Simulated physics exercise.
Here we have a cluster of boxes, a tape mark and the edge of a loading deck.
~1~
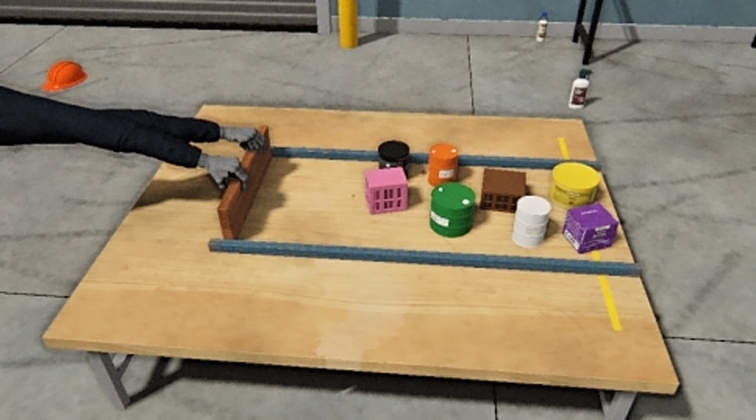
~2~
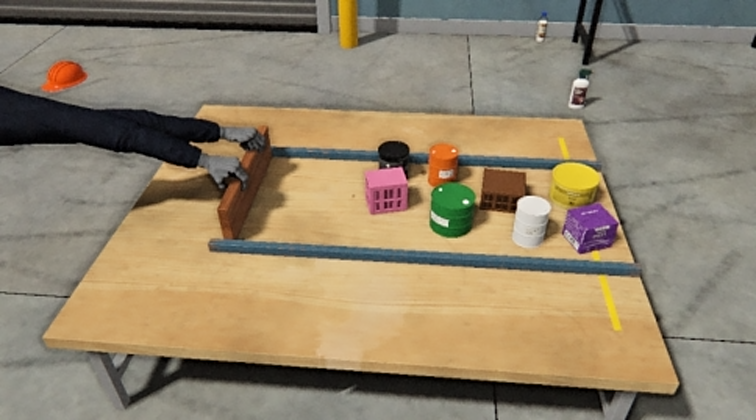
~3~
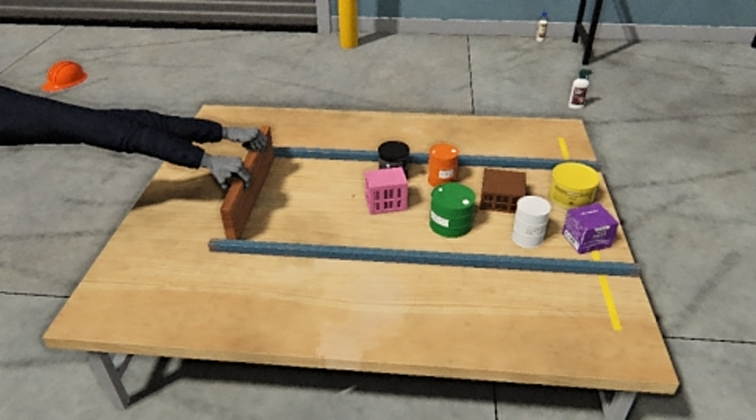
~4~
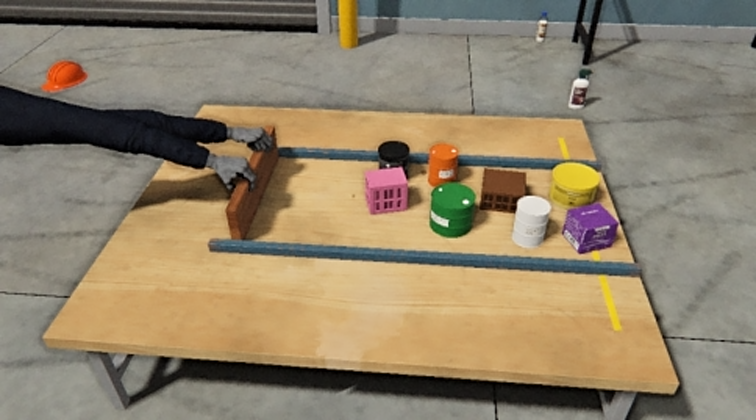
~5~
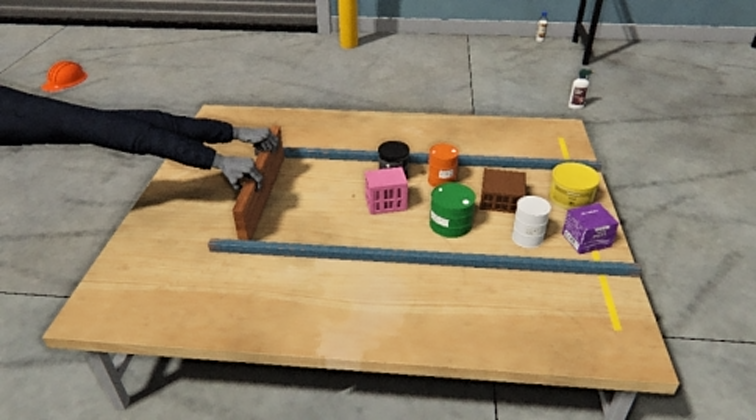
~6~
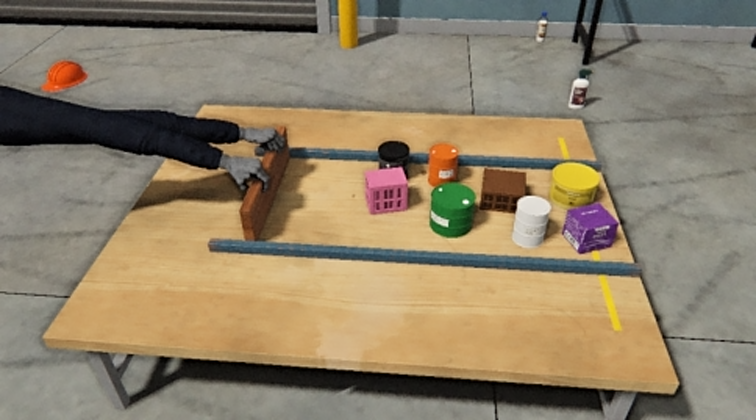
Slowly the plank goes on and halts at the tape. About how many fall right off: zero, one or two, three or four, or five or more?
The number that fall off is five or more.
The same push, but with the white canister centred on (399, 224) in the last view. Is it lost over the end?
Then it survives.
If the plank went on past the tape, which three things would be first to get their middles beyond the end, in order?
In order: The yellow pail, the purple box, the brown crate.
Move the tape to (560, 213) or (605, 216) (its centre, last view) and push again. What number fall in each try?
It would be 3 and 8.
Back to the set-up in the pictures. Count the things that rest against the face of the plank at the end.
It touches 3.
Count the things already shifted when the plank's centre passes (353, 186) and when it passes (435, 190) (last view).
At the one place 0, at the other 5.
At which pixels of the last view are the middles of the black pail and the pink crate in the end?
The black pail stops around (594, 173); the pink crate around (607, 202).
A little later, none off yet; purple box at rest near (590, 229); yellow pail at rest near (573, 187); white canister at rest near (531, 222).
When it is over, the number that fall off is five or more; down, orange canister, brown crate, white canister, yellow pail and purple box.
